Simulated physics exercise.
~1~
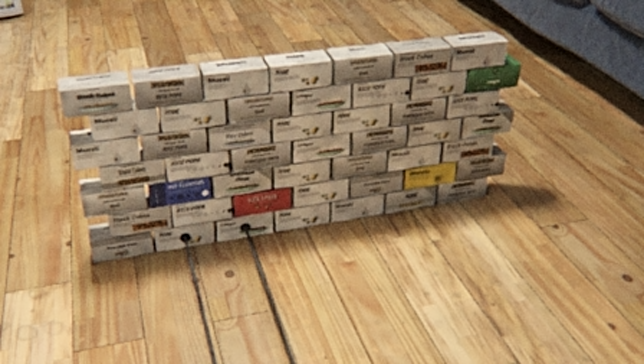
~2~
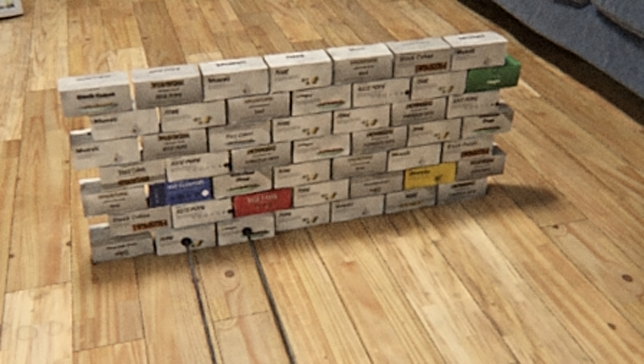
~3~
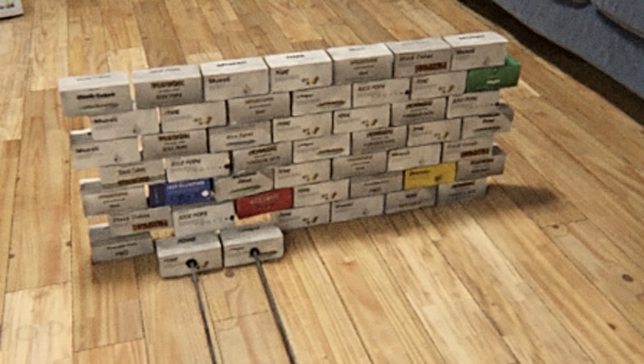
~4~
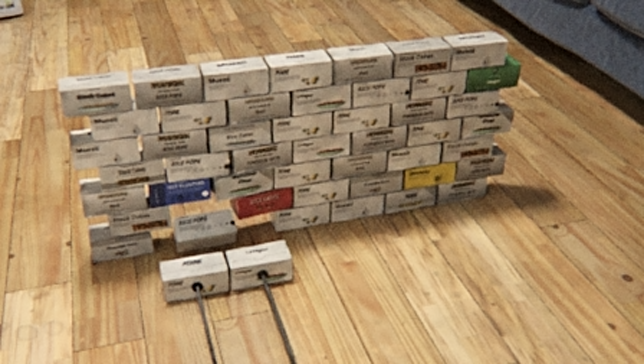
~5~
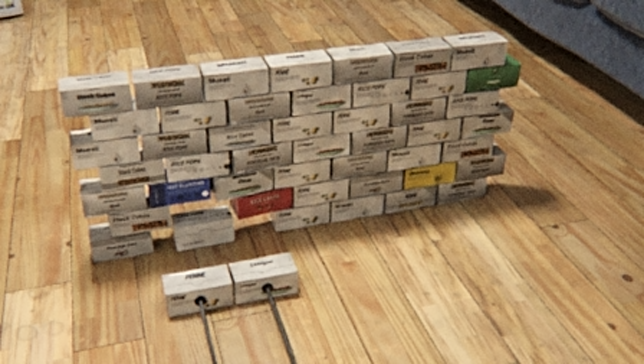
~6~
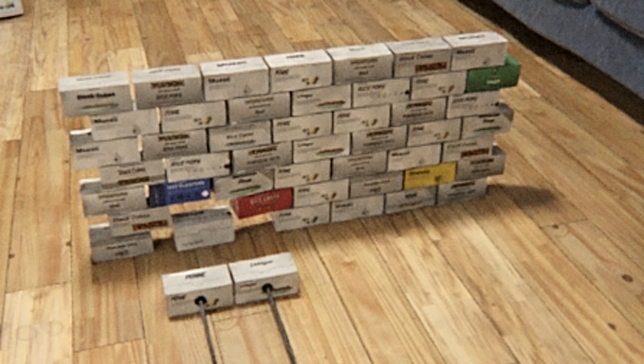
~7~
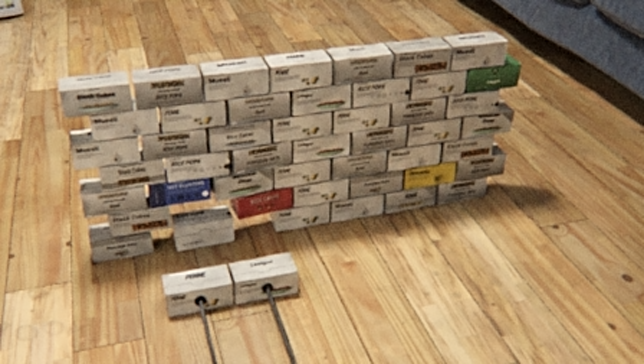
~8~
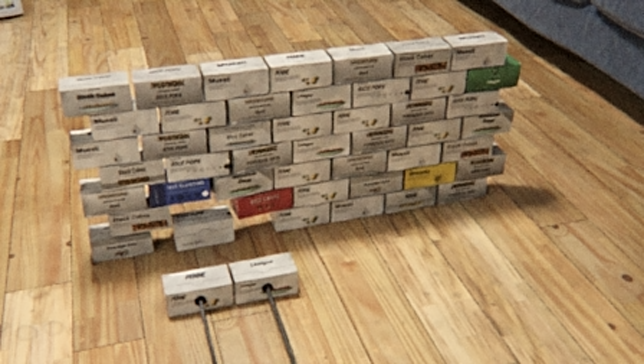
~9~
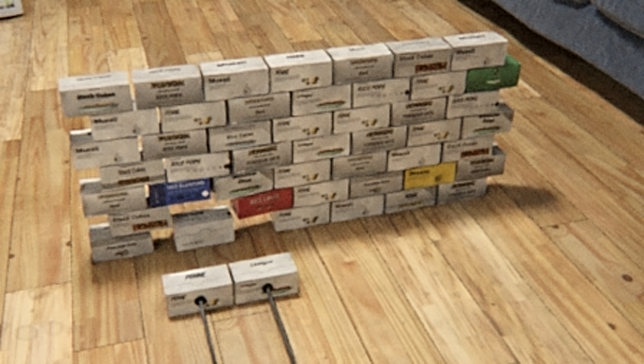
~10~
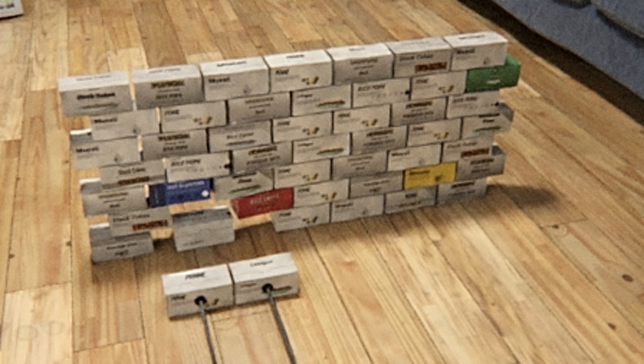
On a wooden plank floor, seen from slightly above with a blue sofa at the upper right, stands a wall of pale, printed packets. A blue packet and a red one sit low on the left, a yellow one low on the right, and a green one near the top right corner. Two thin dark rods draw two neighbouring packets out of the bottom row toward the viewer. A pale packet above them drops into the gap. The pulled pair stops in front, and the rest of the wall stays standing, coloured packets included.
